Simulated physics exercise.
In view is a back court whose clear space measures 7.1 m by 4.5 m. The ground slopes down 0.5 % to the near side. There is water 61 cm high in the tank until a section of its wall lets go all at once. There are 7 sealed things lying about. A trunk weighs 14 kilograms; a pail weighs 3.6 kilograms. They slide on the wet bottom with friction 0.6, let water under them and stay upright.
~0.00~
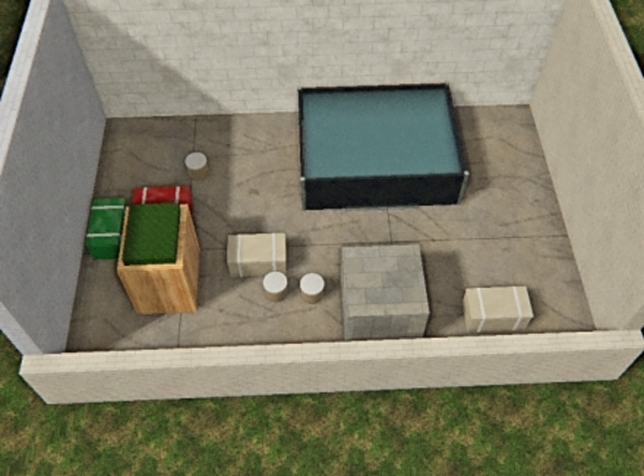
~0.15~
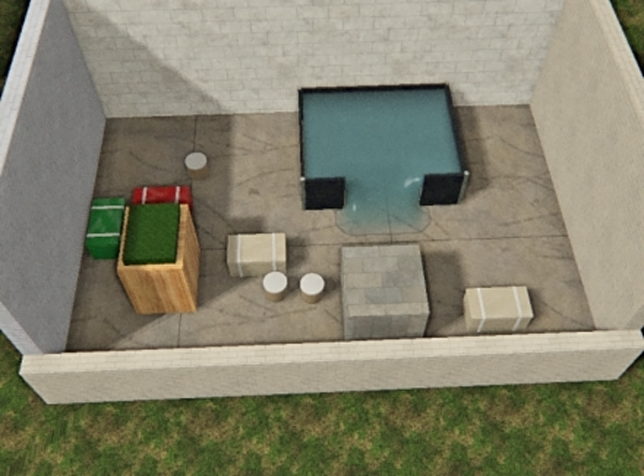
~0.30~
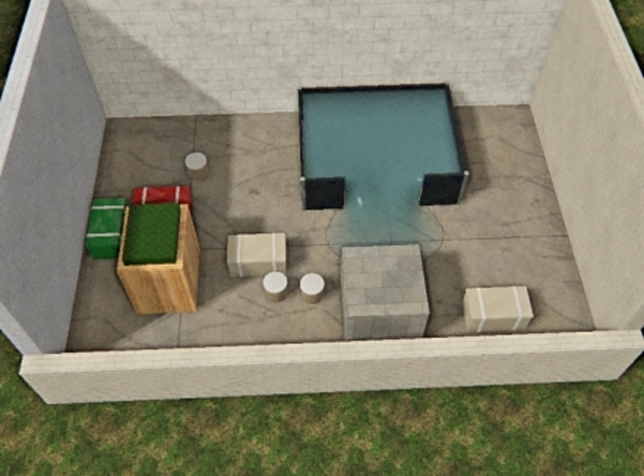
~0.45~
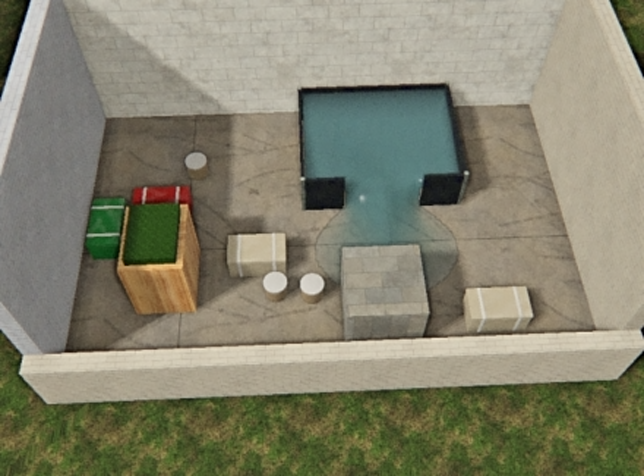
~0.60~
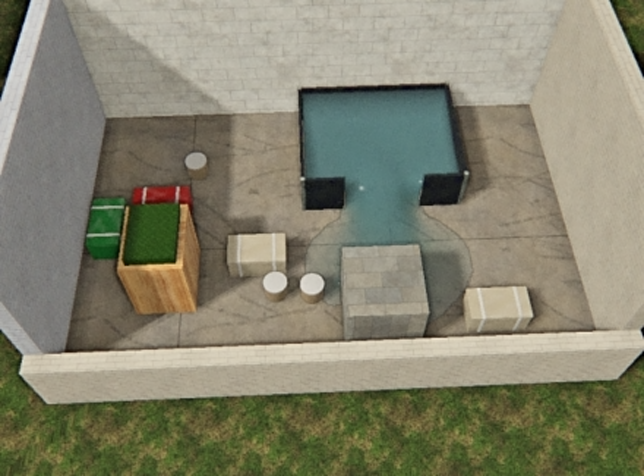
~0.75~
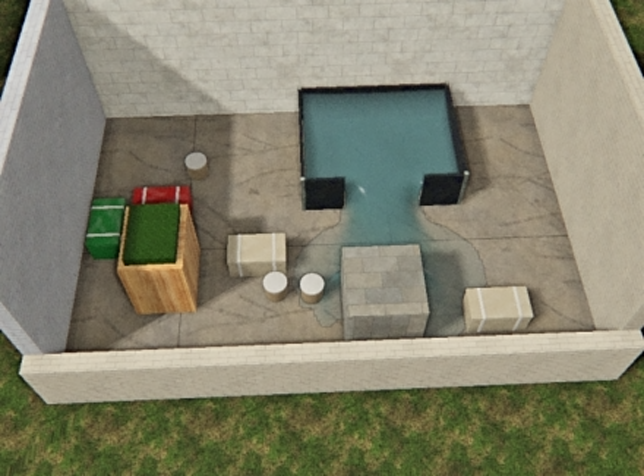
In a walled back court, the near side of a dark tank of water opened in the middle, and water spread across the paving around a gray block, while the trunks and boxes stayed put.
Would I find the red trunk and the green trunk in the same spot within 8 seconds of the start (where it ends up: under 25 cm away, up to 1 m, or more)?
I reckon the red trunk covers a long distance, while the green trunk covers a long distance.
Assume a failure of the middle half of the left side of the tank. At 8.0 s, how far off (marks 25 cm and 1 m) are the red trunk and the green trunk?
Red trunk: Displaced far; green trunk: Displaced far.
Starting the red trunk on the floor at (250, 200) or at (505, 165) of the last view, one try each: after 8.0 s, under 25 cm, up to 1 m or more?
I'd say it drifts a short distance on the first try and it drifts a short distance on the second.
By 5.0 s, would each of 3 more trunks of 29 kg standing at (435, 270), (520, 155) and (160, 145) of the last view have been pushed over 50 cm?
Spot by spot, in turn: Exceeds it, falls short, falls short.
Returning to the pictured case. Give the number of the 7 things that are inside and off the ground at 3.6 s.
2 at that moment.
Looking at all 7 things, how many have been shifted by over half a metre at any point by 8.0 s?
The total is 7.
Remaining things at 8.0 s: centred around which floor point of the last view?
Around (211, 167).
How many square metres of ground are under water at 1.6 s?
Somewhere around 14 m2, roughly.
After 1.6 s the red trunk is near (160, 199), 0.0 m from its start, aground; the green trunk is near (105, 221), 0.0 m from its start, aground; 1 afloat.
After 3.6 s the red trunk is near (159, 198), 0.0 m from its start, aground; the green trunk is near (106, 219), 0.0 m from its start, aground; 2 afloat.
After 5.6 s the red trunk is near (154, 164), 0.7 m from its start, afloat; the green trunk is near (114, 152), 1.3 m from its start, afloat; 4 afloat.
After 8.0 s the red trunk is near (184, 112), 1.7 m from its start, afloat; the green trunk is near (130, 118), 1.9 m from its start, afloat; 7 afloat.
